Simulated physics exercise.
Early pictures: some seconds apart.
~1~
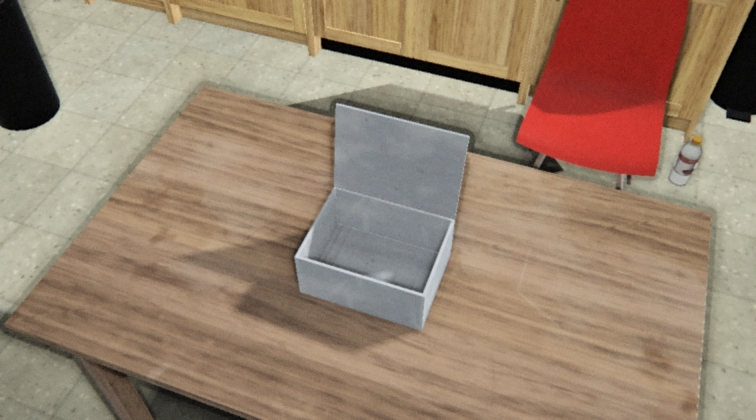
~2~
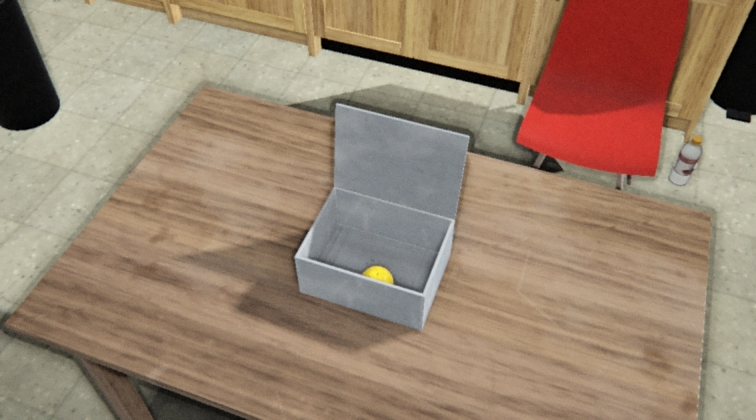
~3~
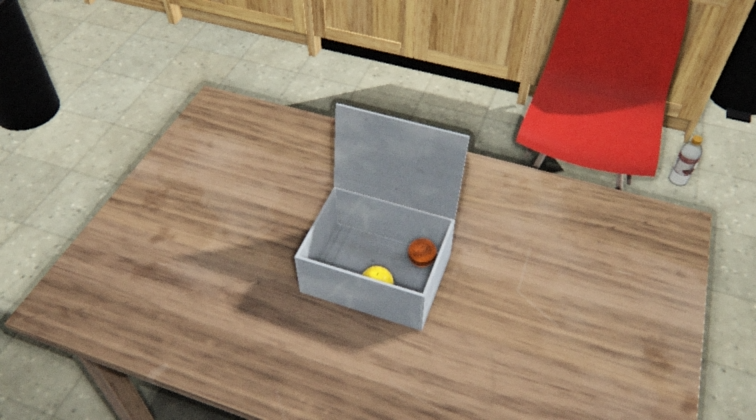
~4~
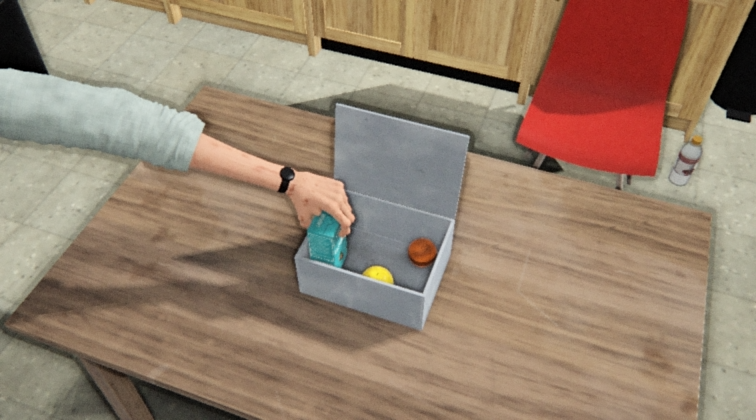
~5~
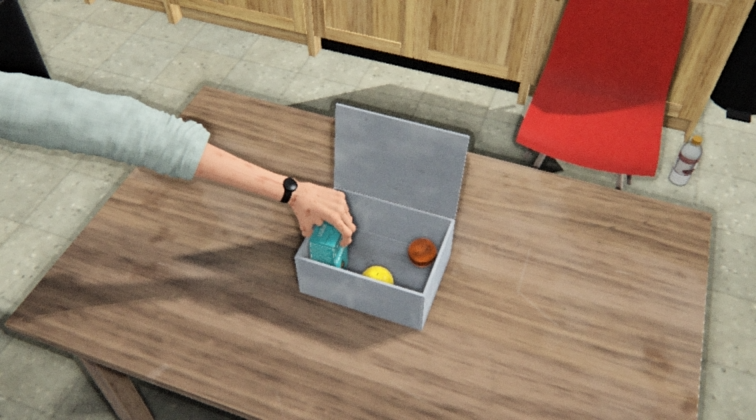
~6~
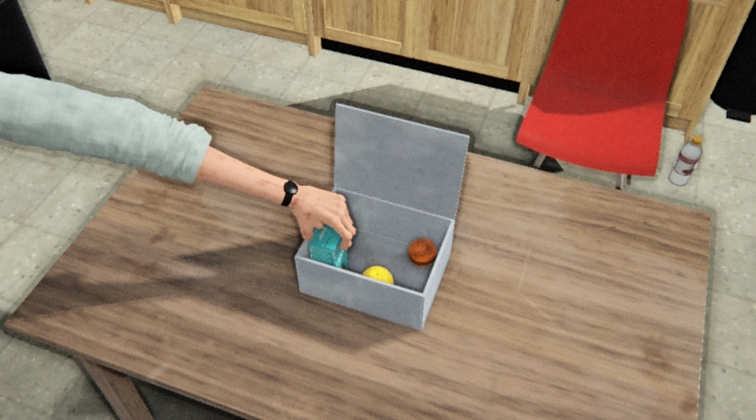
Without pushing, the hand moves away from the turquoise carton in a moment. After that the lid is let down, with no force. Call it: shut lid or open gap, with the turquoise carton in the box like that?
Open gap.
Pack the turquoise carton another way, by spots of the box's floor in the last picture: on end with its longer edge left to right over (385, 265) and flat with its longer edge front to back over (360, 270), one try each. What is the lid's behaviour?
The first attempt leaves the lid partly open, while the second leaves it fully closed.
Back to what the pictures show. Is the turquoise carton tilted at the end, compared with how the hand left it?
At the finish the turquoise carton holds its orientation.
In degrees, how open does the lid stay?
Roughly 10 degrees above the rim.
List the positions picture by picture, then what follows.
In the first picture, the last thing is not in view yet.
In the second picture, the last thing is not in view yet.
In the third picture, the last thing is not in view yet; orange ball (422, 253).
The fourth picture shows on its way; turquoise carton (328, 242); orange ball (422, 253).
The fifth picture shows on its way; turquoise carton (329, 252); orange ball (422, 253).
The sixth picture shows in place under the hand; turquoise carton (330, 254); orange ball (422, 253).
Then, 1.20 s on from there, lid 87° above the rim.
Then, 1.50 s on from there, lid 66° above the rim.
Then, 1.70 s on from there, lid 42° above the rim.
Then, 1.90 s on from there, lid 11° above the rim.
In the end, lid 11° above the rim; all 3 unmoved. At the end, from the last picture's camera, turquoise carton near (330, 254).
